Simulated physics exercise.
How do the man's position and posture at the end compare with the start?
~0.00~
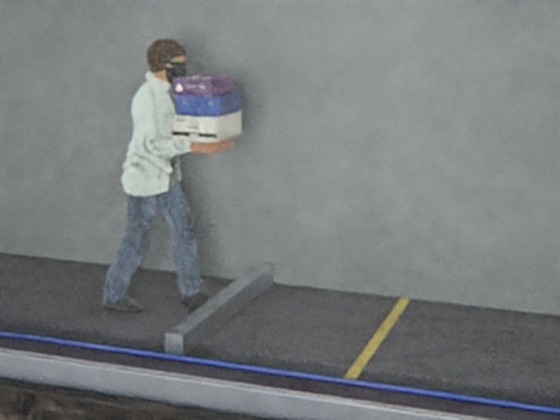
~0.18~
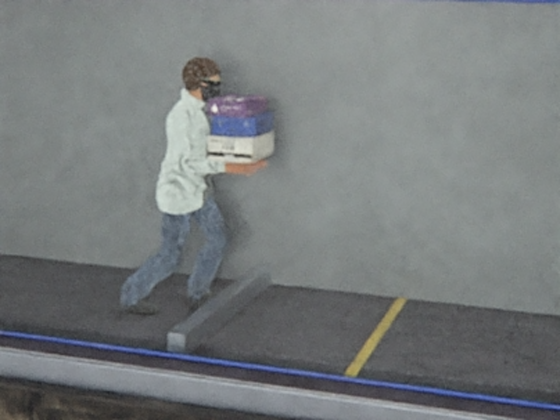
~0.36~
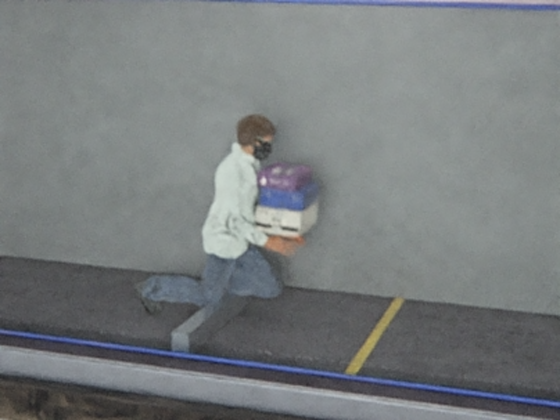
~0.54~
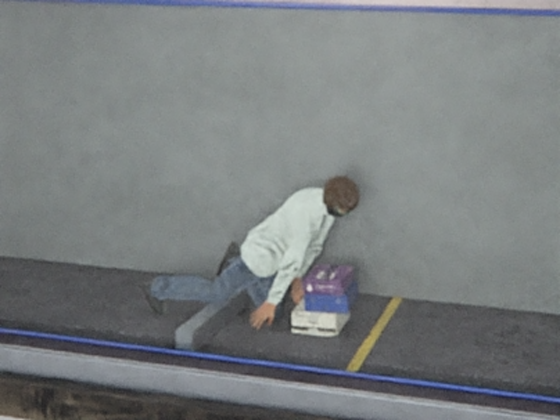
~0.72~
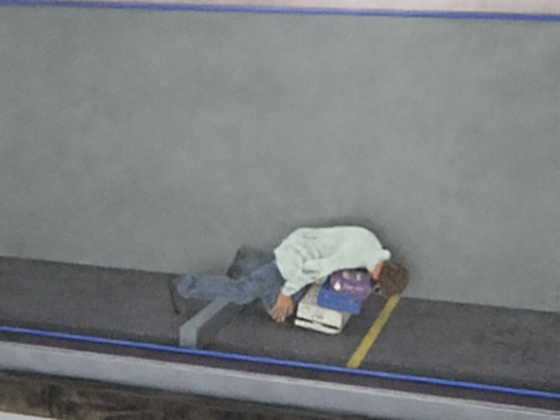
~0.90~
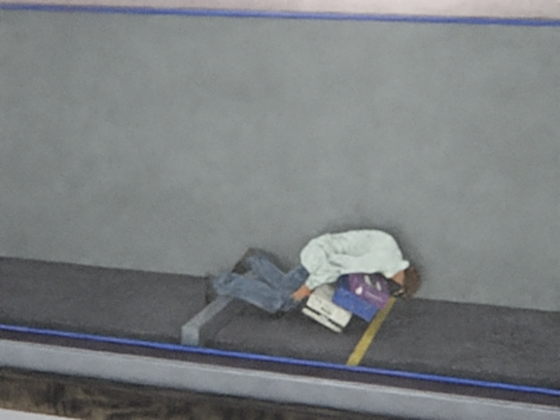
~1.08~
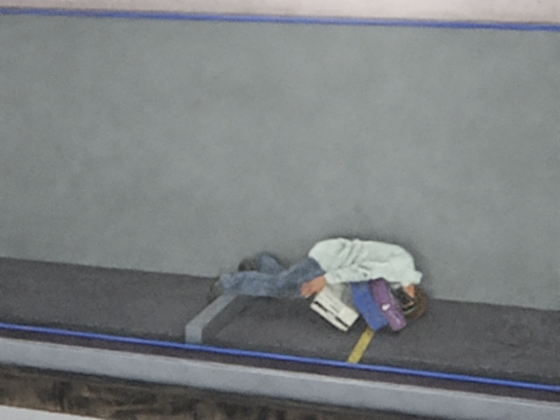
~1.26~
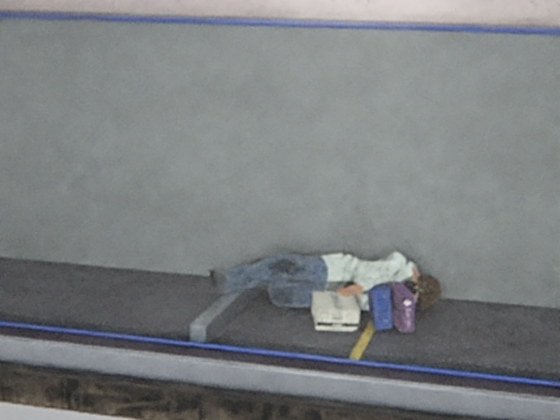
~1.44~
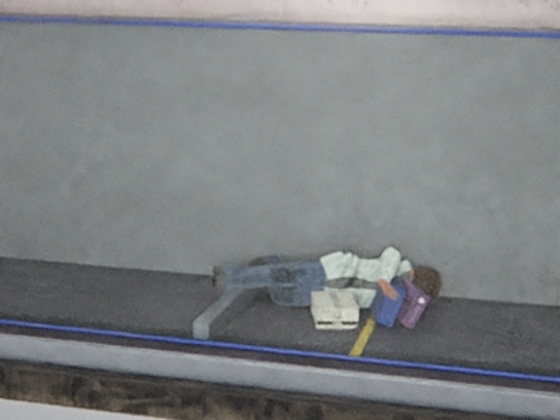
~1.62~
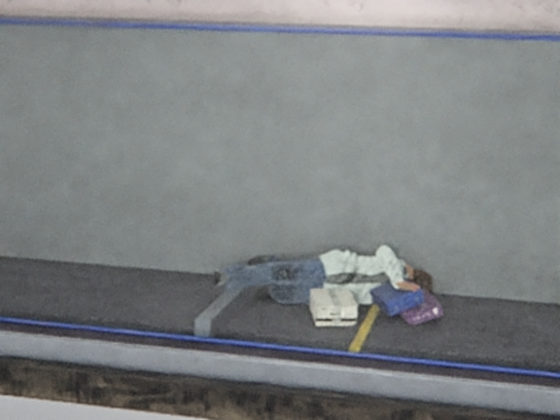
At the start he is upright on the left, behind the low rail, with the boxes in his arms. By the end he is farther right and low down, lying stretched along the floor with his head beyond the yellow line.
